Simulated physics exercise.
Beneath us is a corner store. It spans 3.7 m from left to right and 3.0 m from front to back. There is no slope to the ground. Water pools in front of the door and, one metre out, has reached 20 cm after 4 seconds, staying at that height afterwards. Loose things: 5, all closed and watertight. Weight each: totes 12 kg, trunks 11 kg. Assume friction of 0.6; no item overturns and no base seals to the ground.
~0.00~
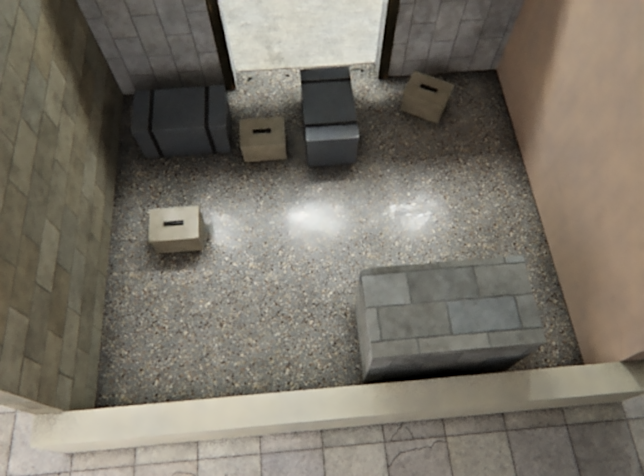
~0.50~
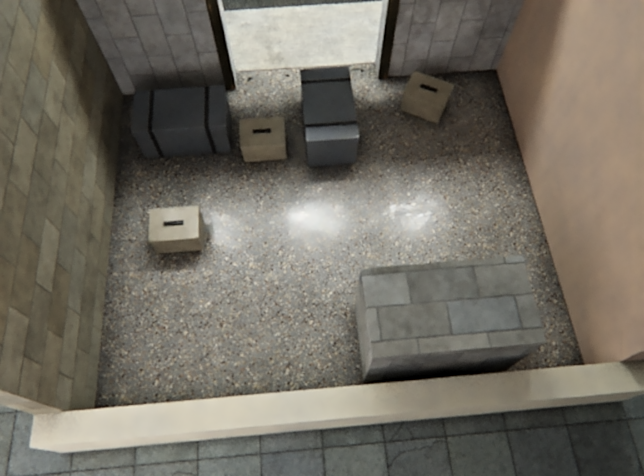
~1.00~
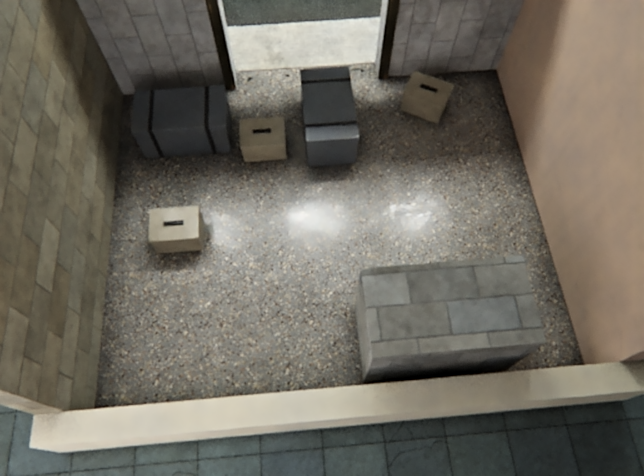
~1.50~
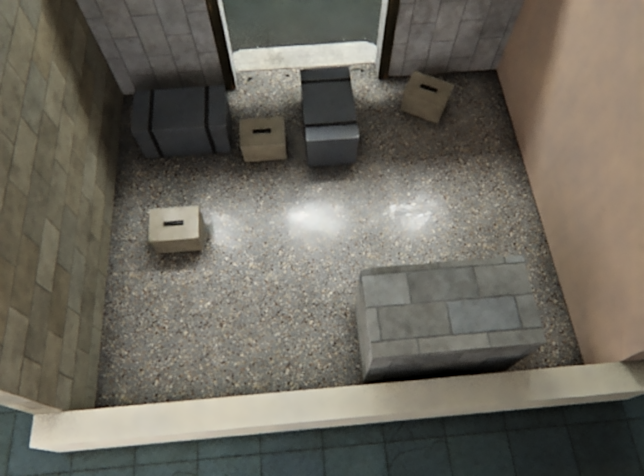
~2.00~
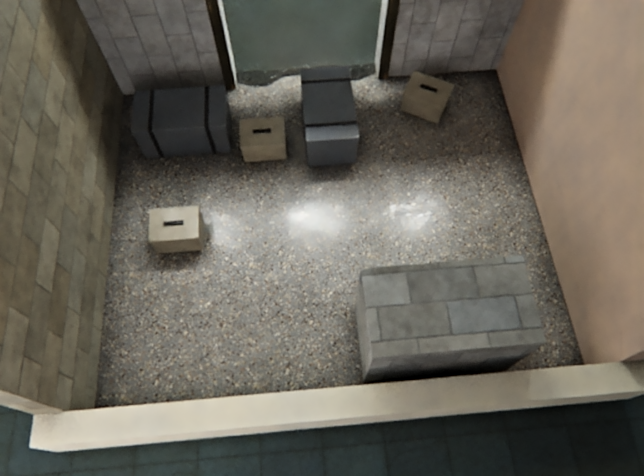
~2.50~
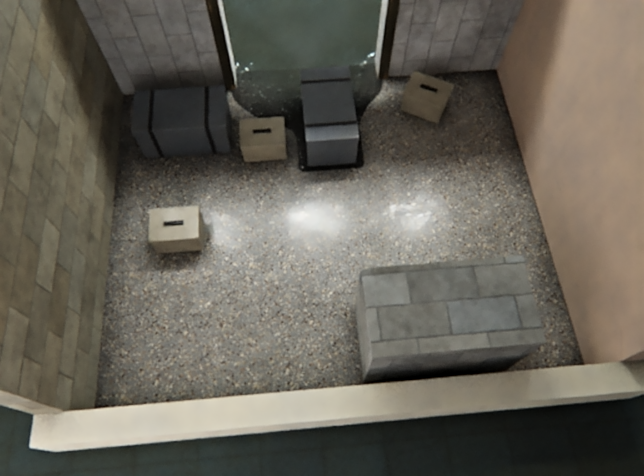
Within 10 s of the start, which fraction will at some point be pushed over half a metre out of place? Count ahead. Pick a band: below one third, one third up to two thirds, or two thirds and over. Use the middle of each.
The share is one third up to two thirds.
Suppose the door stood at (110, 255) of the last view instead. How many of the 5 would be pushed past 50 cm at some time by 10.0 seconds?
You'd get 5 in that case.
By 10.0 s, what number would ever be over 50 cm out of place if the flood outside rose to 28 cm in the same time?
I count 5 of them in that case.
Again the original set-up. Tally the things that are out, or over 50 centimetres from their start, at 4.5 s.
By that point, 1.
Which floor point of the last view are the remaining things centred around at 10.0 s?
(299, 186).
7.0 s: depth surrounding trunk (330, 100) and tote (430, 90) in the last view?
I'd put it at 9 cm and 1 cm respectively.
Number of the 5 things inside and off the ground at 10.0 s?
Of them, 3.
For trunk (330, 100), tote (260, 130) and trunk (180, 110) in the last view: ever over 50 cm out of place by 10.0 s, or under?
First farther, then farther, then not as far.
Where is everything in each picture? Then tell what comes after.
The first picture shows a tote at (429, 89) rests on the ground; a trunk at (328, 102) rests on the ground; 0.0 m2 under water; 0 of 5 have shifted.
The second picture shows a tote at (429, 89), on the bottom; a trunk at (328, 102), on the bottom; water covers 0.0 m2; 0 of 5 have shifted.
The third picture shows a tote at (429, 89), on the bottom; a trunk at (328, 102), on the bottom; water covers 0.0 m2; 0 of 5 have shifted.
The fourth picture shows a tote at (429, 89) rests on the ground; a trunk at (328, 102) rests on the ground; water covers 0.0 m2; 0 of 5 have shifted.
The fifth picture shows a tote at (429, 89), on the bottom; a trunk at (328, 102) rests on the ground; 0.0 m2 under water; 0 of 5 have shifted.
The sixth picture shows a tote at (429, 89), on the bottom; a trunk at (328, 102), on the bottom; 0.5 m2 under water; 0 of 5 have shifted.
After 3.5 s 0 of 5 are over 50 cm from their spots; 0 afloat.
After 4.5 s 1 of 5 are over 50 cm from their spots; 0 afloat.
After 7.0 s 2 of 5 are over 50 cm from their spots; 2 afloat.
After 10.0 s 2 of 5 are over 50 cm from their spots, and 2 have been at some point; 3 afloat.
